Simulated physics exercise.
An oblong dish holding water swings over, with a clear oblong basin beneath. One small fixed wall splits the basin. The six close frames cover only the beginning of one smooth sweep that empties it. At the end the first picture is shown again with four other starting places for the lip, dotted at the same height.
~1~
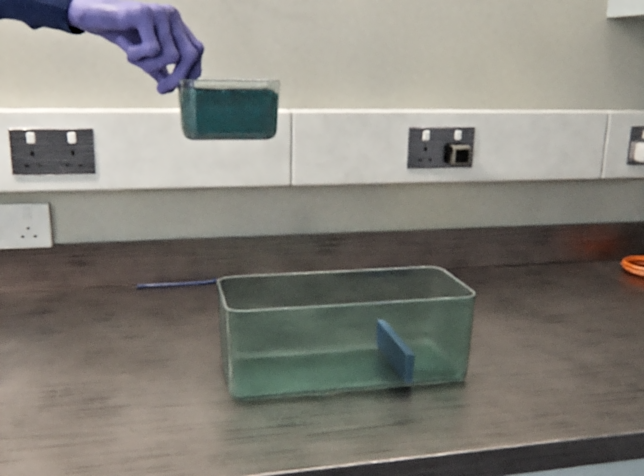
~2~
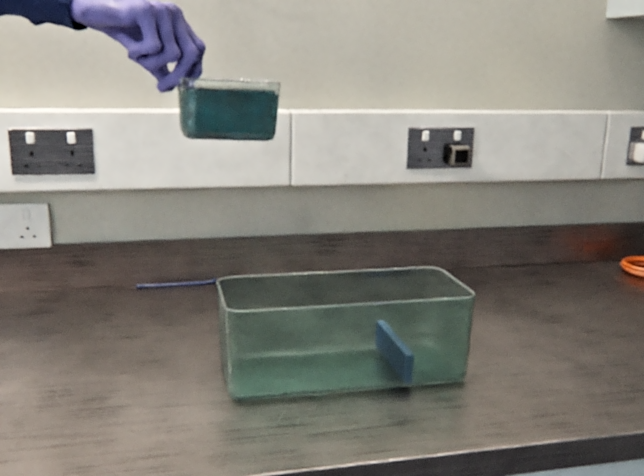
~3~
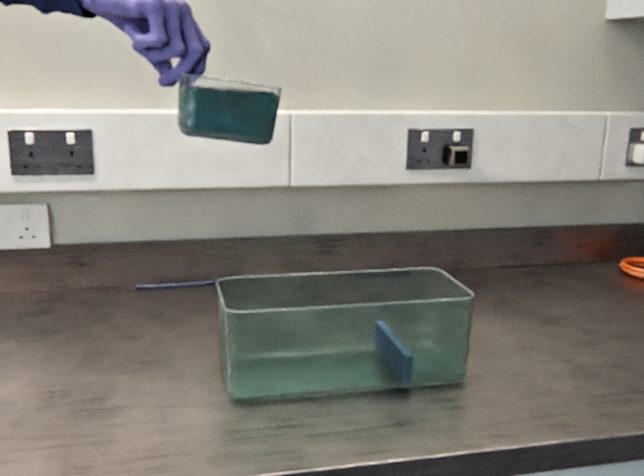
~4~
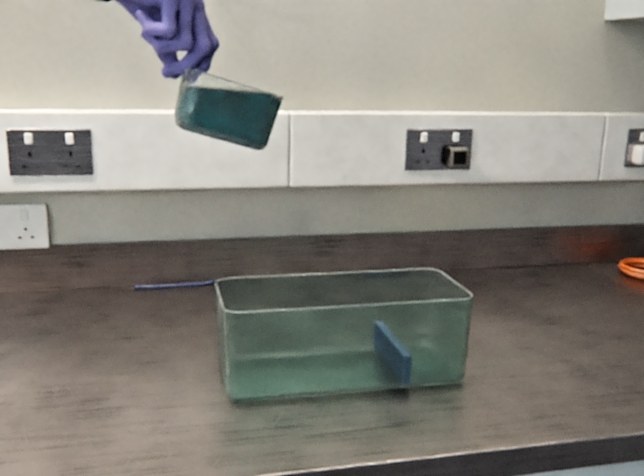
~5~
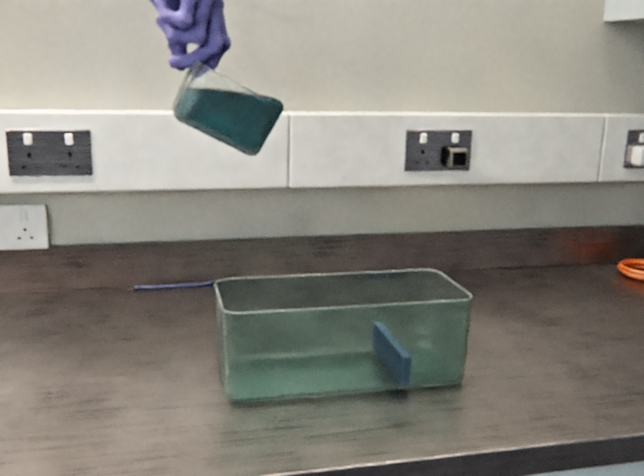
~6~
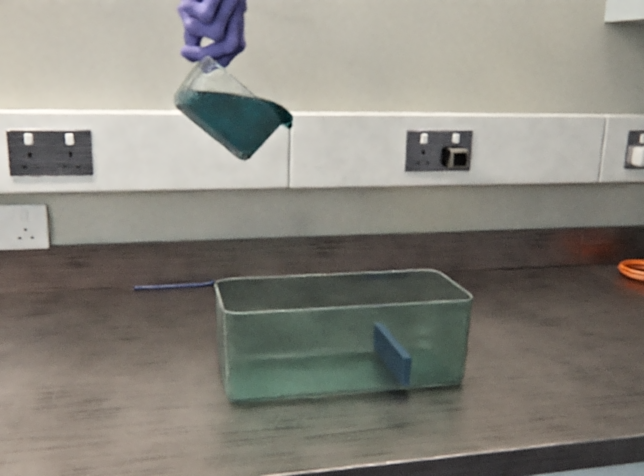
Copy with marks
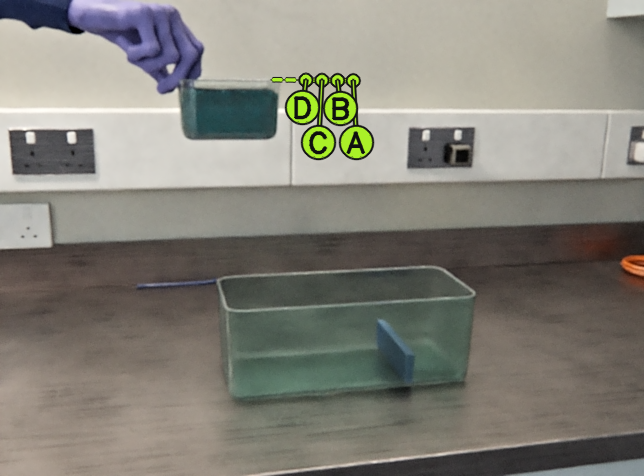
A small clear dish of dark teal liquid, held by a purple-gloved hand above a larger clear basin on a bench, tilts steadily down to the right until the liquid reaches its lip and just begins to pass over it.
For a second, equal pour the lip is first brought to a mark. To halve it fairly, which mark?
Take B.
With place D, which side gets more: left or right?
The left one.
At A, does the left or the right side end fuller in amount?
More ends on the right.
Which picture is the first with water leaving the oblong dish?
Picture 5.
On the marked copy, A at (353, 80); B at (337, 80); C at (321, 80); D at (305, 80).
With A, about 32 % ends left of the wall and 63 % right of it; 5 % is lost outside.
With B, about 48 % ends left of the wall and 47 % right of it; 5 % is lost outside.
With C, about 78 % ends left of the wall and 18 % right of it; 4 % is lost outside.
With D, about 89 % ends left of the wall and 7 % right of it; 4 % is lost outside.
